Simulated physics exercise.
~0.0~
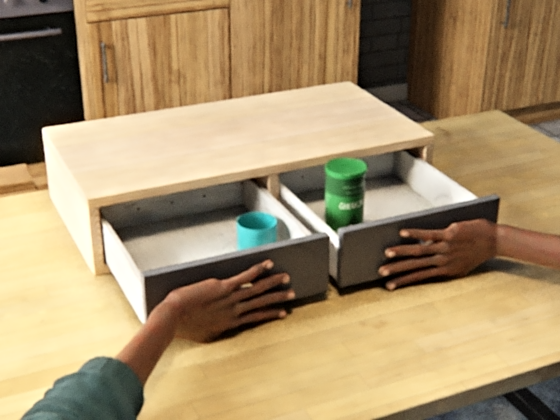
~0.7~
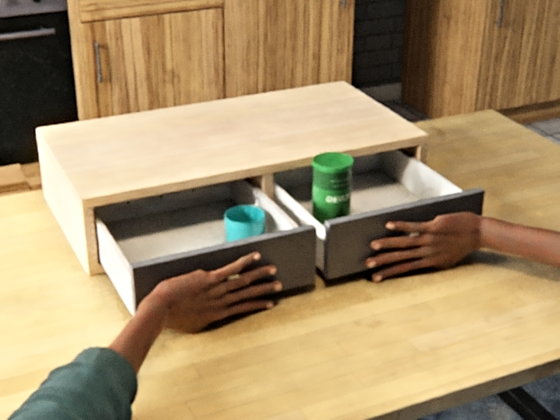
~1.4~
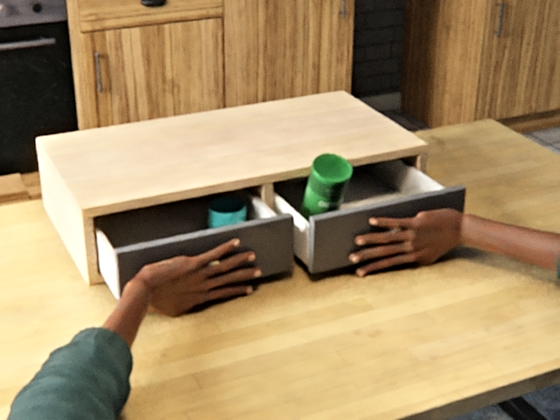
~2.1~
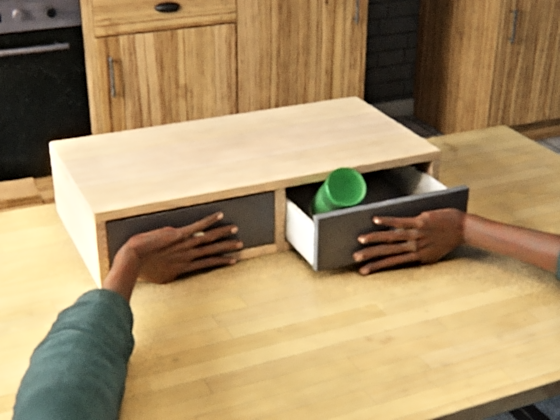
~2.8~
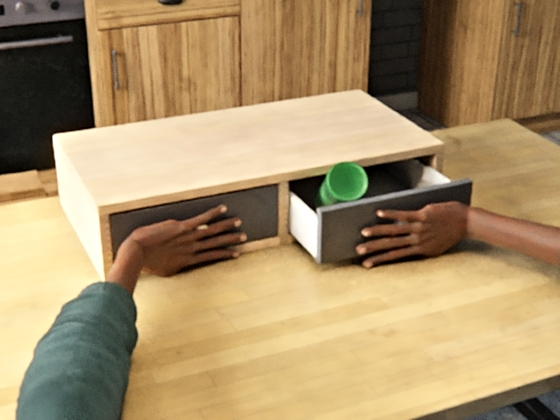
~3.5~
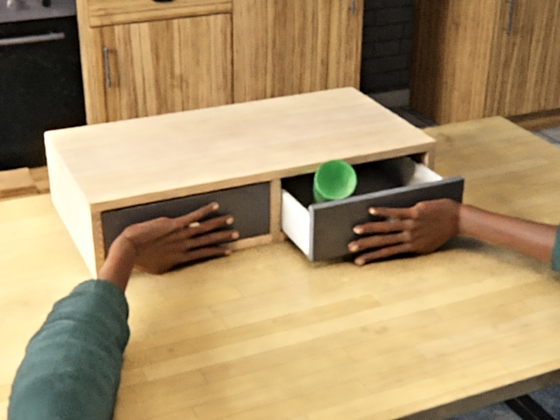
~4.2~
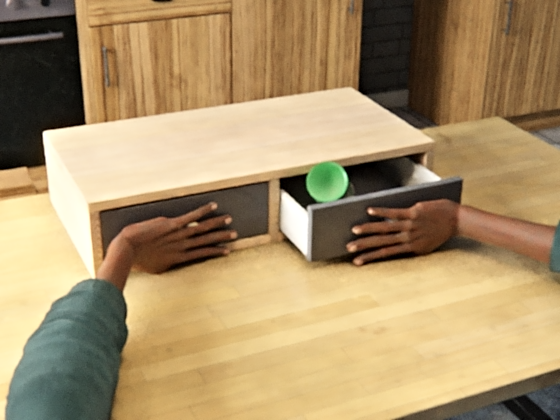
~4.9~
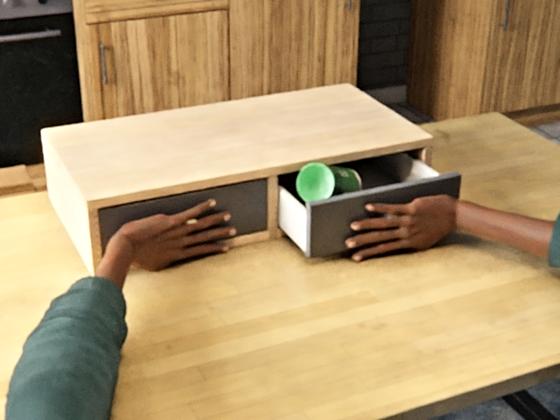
The video shows two hands pushing in side-by-side drawers of a wooden chest, the left holding a turquoise beaker and the right a green tin. The left drawer closes, while the tin tilts and ends up on its side as the right drawer stops, still partly open.
